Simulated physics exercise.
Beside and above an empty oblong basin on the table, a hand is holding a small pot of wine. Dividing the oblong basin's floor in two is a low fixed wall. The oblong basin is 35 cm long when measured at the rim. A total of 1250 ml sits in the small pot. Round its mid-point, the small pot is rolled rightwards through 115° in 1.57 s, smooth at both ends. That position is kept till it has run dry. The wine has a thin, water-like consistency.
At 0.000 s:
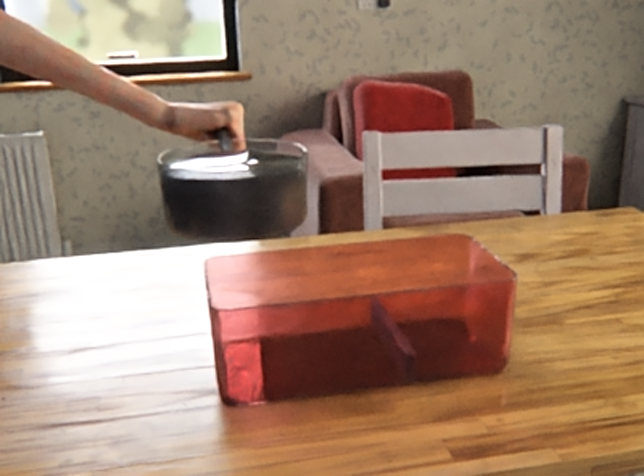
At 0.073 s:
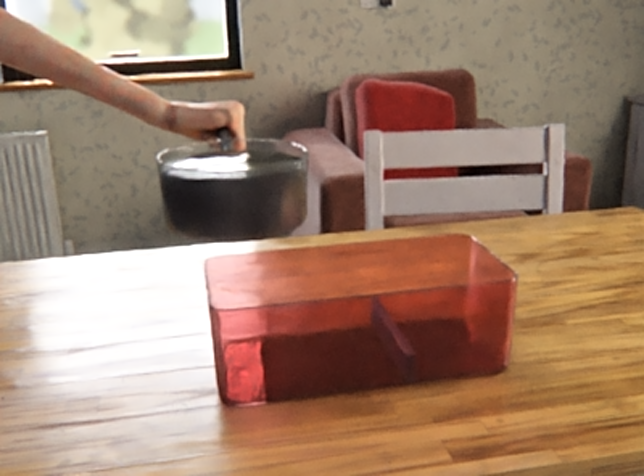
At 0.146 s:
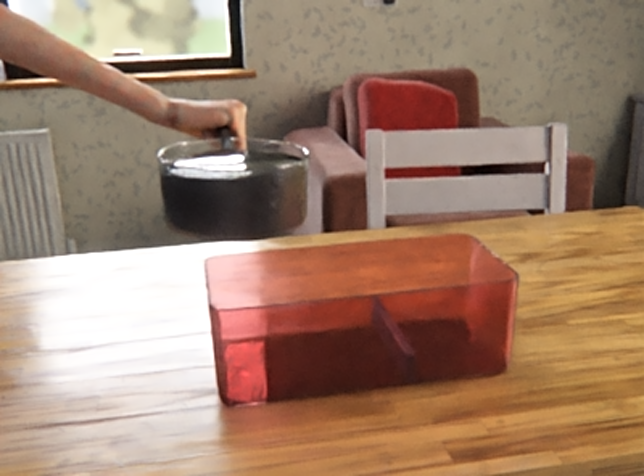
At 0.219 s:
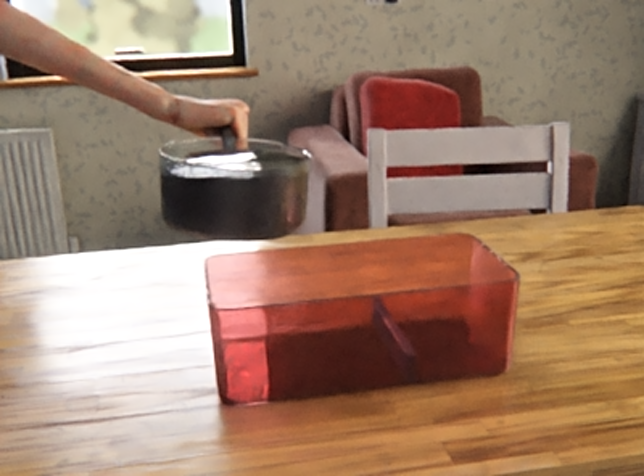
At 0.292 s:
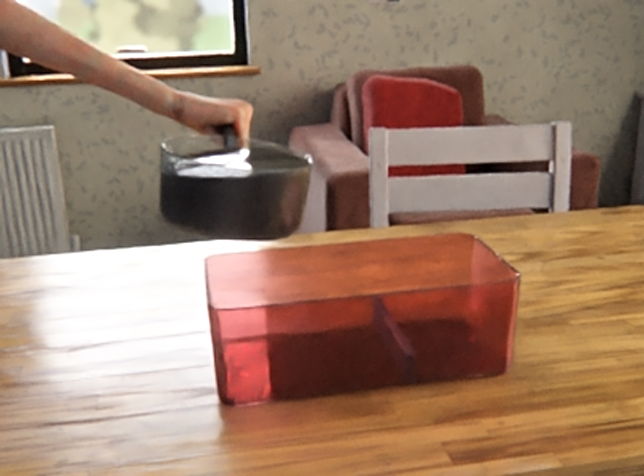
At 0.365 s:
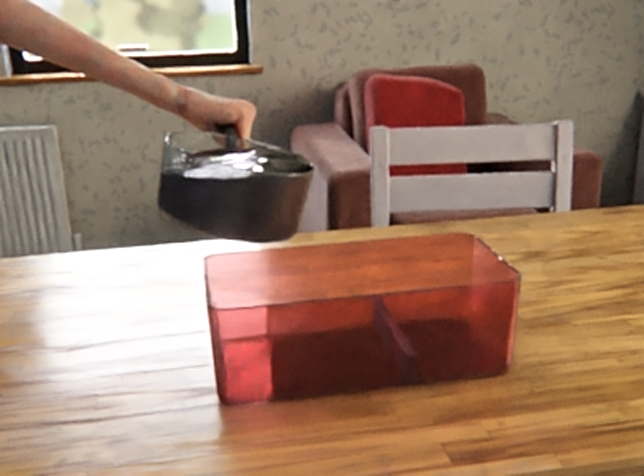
A small dark pot of liquid, held from above by a hand reaching in from the left, hangs almost level and nearly still beside an empty red see-through basin on a wooden table. Then the hand slowly rolls it slightly to the right, its right rim dipping a little.
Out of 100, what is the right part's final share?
About 22 out of 100.
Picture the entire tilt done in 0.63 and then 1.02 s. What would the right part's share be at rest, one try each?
30 per cent first, 25 per cent second.
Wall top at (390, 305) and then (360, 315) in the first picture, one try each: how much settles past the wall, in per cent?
5 per cent first, 55 per cent second.
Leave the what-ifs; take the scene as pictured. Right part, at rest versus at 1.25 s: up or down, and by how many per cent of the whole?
Result: An increase, close to 6.
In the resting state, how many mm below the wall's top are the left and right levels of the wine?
Roughly 6 mm on the left side and roughly 20 mm on the right.
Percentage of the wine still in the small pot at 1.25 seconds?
5 in a hundred, give or take.
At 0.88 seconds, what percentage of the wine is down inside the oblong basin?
Near 34 in a hundred.
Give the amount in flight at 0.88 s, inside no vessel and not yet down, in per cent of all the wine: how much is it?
24 per cent.
After 0.88 s the tilt is 68° and 42 per cent is still to pour, 27 is left of the wall and 7 right of it.
After 1.25 s the tilt is 104° and 5 per cent is still to pour, 75 is left of the wall and 17 right of it.
After 1.64 s the tilt is 115° and 0 per cent is still to pour, 78 is left of the wall and 21 right of it.
After 2.07 s the tilt is 115° and 0 per cent is still to pour, 77 is left of the wall and 22 right of it.
In the end 77 per cent lies left of the wall, 22 right of it and 0 outside.
